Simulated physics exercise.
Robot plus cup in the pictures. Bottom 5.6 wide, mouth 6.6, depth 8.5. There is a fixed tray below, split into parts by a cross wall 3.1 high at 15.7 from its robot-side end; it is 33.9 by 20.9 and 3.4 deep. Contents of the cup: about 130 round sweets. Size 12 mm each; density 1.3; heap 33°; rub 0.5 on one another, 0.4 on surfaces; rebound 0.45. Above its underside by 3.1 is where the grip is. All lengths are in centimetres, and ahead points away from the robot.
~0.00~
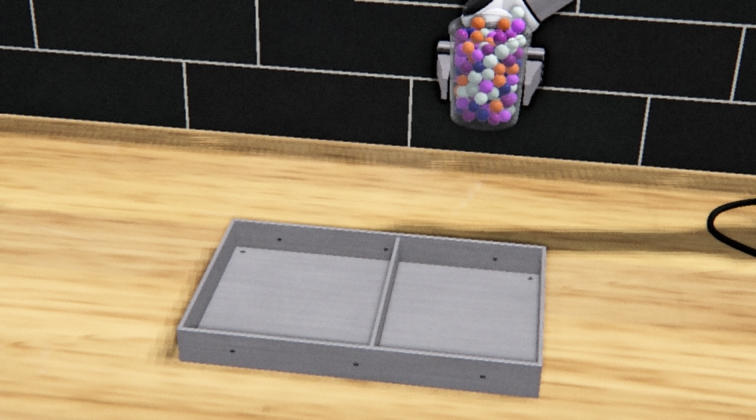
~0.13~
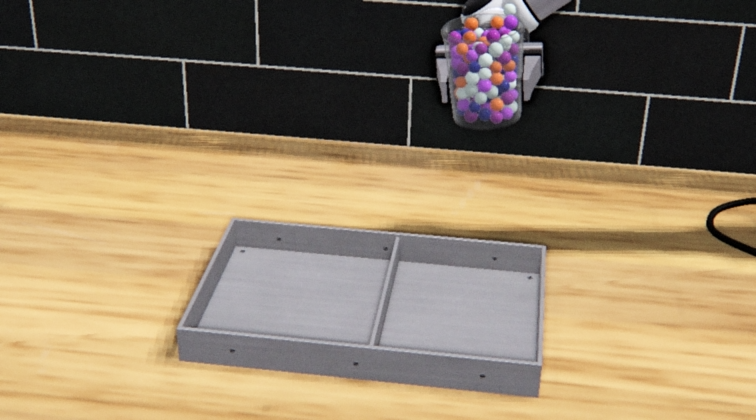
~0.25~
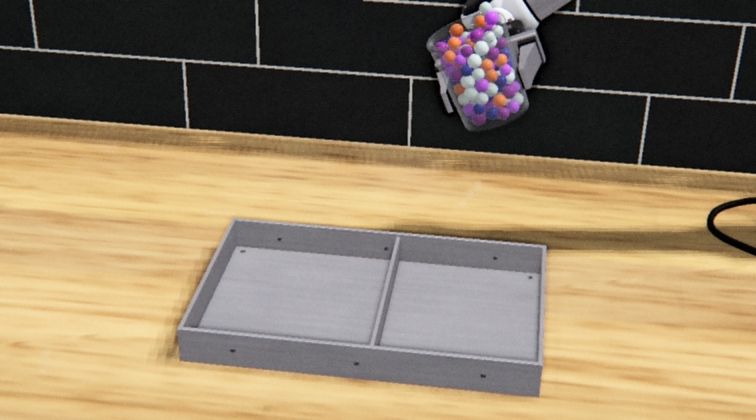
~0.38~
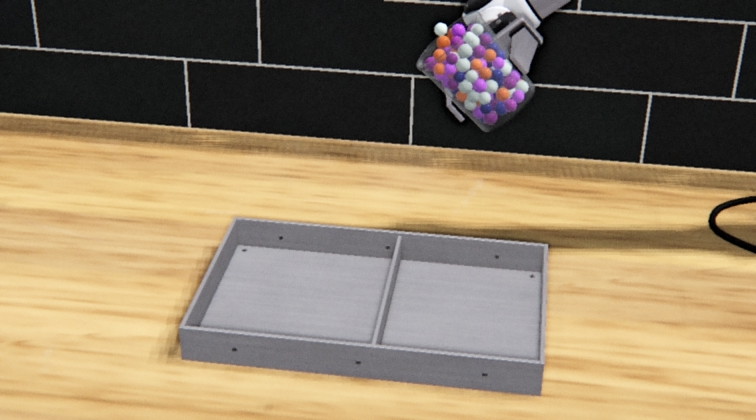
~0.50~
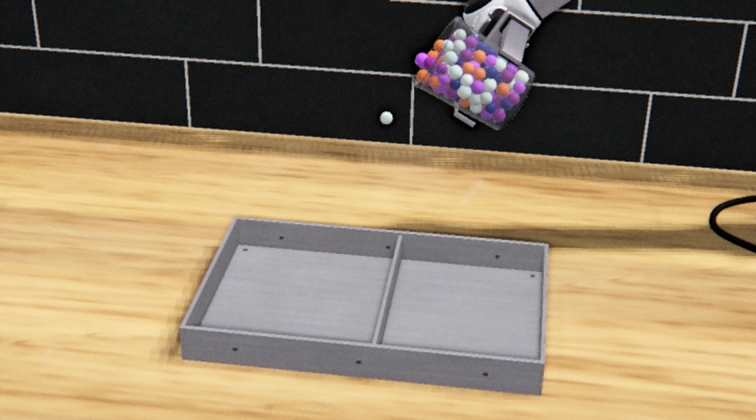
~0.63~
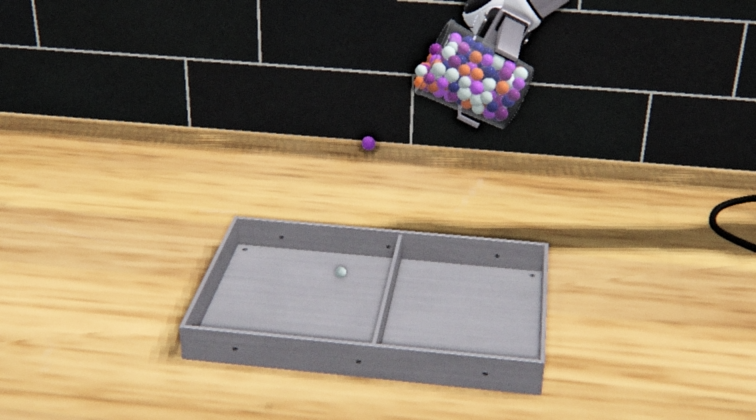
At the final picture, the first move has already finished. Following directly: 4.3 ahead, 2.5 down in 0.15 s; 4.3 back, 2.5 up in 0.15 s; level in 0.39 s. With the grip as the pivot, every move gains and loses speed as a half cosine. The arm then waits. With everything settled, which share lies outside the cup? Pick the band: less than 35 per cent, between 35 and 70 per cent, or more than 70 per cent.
The share is less than 35 per cent.
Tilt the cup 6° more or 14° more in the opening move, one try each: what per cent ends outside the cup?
25 and 40 %.
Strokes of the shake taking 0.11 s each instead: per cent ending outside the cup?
Estimate: Close to 25 percent.
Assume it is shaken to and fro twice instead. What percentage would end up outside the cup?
Roughly 30 in a hundred.
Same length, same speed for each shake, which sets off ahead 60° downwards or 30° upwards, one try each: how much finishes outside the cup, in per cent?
Roughly 10 per cent, then 40 per cent.
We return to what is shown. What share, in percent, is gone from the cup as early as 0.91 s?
Share gone: Around 15 %.
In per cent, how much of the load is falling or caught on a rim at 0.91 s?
Some 14 percent.
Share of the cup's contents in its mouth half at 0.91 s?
Near 50 in a hundred.
After 0.91 s, tilted 66° forward, highest piece 29 above the table; 110 in the cup, 3 in the far-side part, 18 in flight or on a rim.
After 1.18 s, tilted 18° forward, highest piece 31 above the table; 106 in the cup, 21 in the far-side part, 2 in the robot-side part, 2 in flight or on a rim.
After 1.52 s, level, highest piece 31 above the table; 106 in the cup, 21 in the far-side part, 4 in the robot-side part.
After 2.57 s, level, highest piece 31 above the table; 106 in the cup, 21 in the far-side part, 4 in the robot-side part.
At rest, 106 in the cup, 21 in the far-side part, 4 in the robot-side part. That is 19 % outside the cup.
